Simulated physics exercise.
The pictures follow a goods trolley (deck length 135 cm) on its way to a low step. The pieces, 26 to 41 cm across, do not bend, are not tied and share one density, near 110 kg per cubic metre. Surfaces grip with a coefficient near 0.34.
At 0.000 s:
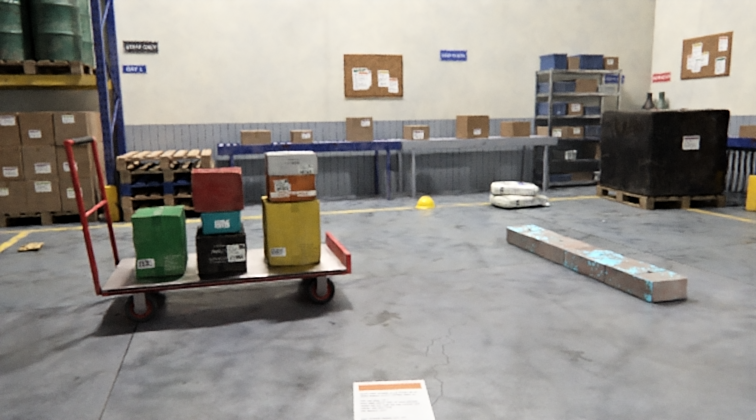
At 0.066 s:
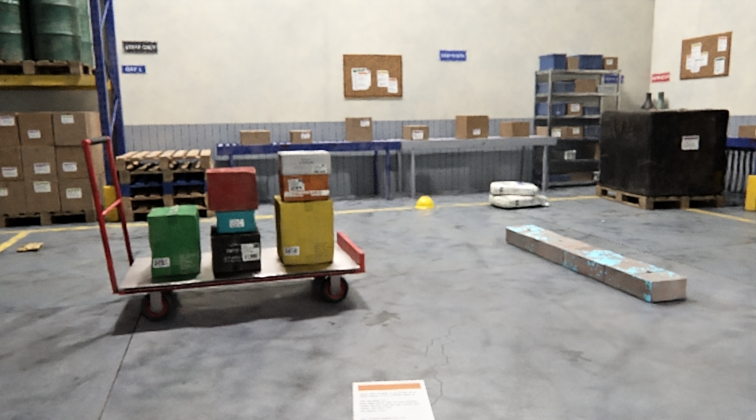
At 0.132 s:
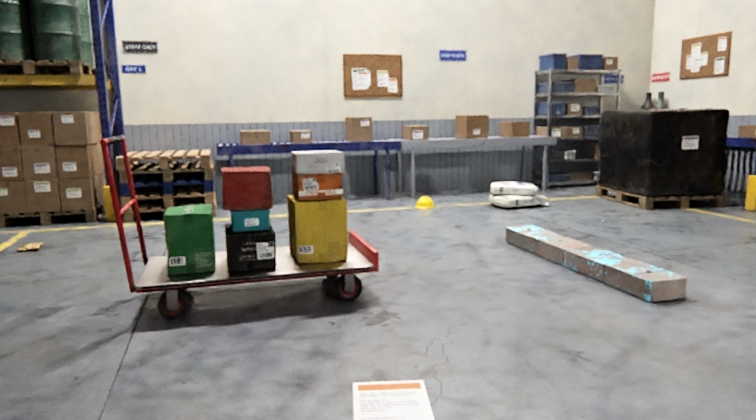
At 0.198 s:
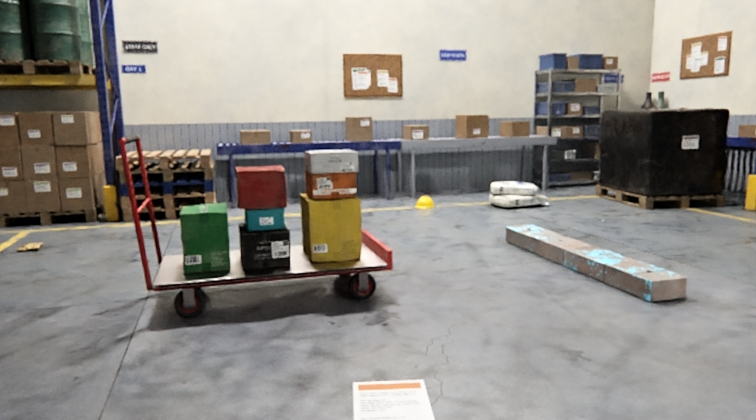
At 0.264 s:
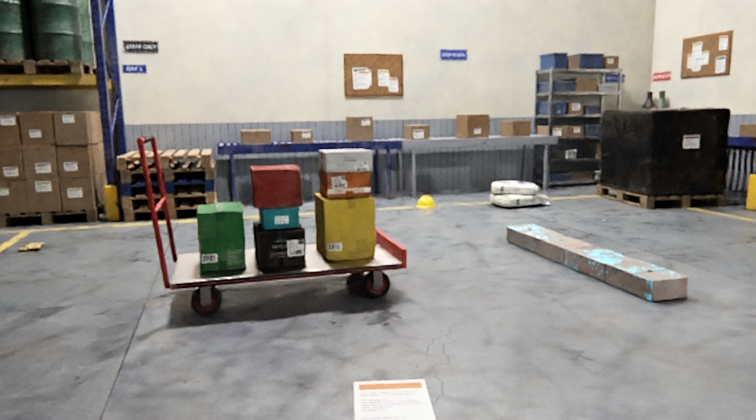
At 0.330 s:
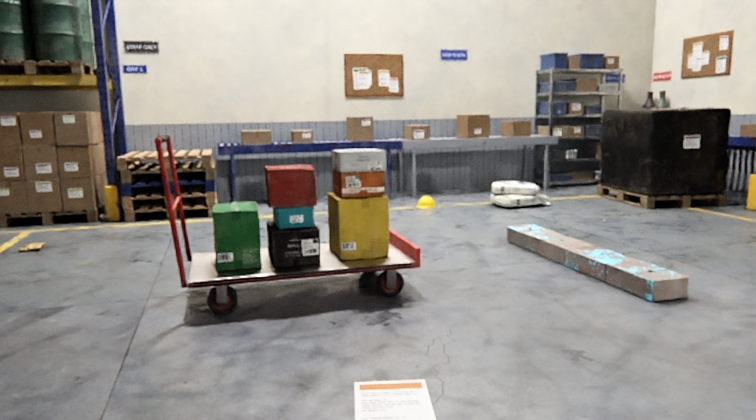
A red trolley loaded with stacked colored boxes rolls slowly right across a warehouse floor.
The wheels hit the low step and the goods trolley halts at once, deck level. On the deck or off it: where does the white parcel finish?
At this pace the white parcel goes over the front rim.
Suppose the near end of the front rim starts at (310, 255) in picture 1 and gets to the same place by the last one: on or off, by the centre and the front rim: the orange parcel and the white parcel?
Then orange off, white off.
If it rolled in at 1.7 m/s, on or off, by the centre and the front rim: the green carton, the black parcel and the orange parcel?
In that case green on, black on, orange off.
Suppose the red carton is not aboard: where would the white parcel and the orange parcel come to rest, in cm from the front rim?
Then white 70 past, orange 30 past.
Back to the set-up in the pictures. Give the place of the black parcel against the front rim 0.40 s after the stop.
Some 55 cm behind it.
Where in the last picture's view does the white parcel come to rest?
At about (657, 249).
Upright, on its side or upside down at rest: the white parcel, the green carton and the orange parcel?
At rest: White upside down, green upright, orange upside down.
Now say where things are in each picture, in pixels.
In the first frame, white parcel (290, 163), red carton (218, 189), rim corner (349, 268); 179 cm still to roll.
In the second frame, white parcel (304, 163), red carton (232, 189), rim corner (363, 267); 170 cm still to roll.
In the third frame, white parcel (317, 162), red carton (247, 188), rim corner (376, 265); 161 cm still to roll.
In the fourth frame, white parcel (331, 161), red carton (261, 187), rim corner (390, 264); 152 cm still to roll.
In the fifth frame, white parcel (345, 160), red carton (276, 186), rim corner (405, 263); 144 cm still to roll.
In the sixth frame, white parcel (358, 160), red carton (290, 186), rim corner (418, 262); 135 cm still to roll. Speed about 1.3 m/s.
The wheels strike at 1.35 s.
After 1.75 s the white parcel is 8 cm past the rim, tilted 20°, near (588, 155) in the last picture's view.
After 2.15 s the white parcel is 41 cm past the rim, tilted 130°, near (622, 240) in the last picture's view.
At rest, 2.7 s, past the rim, white parcel and orange parcel; behind it, yellow carton, black parcel, red carton, teal tote and green carton.
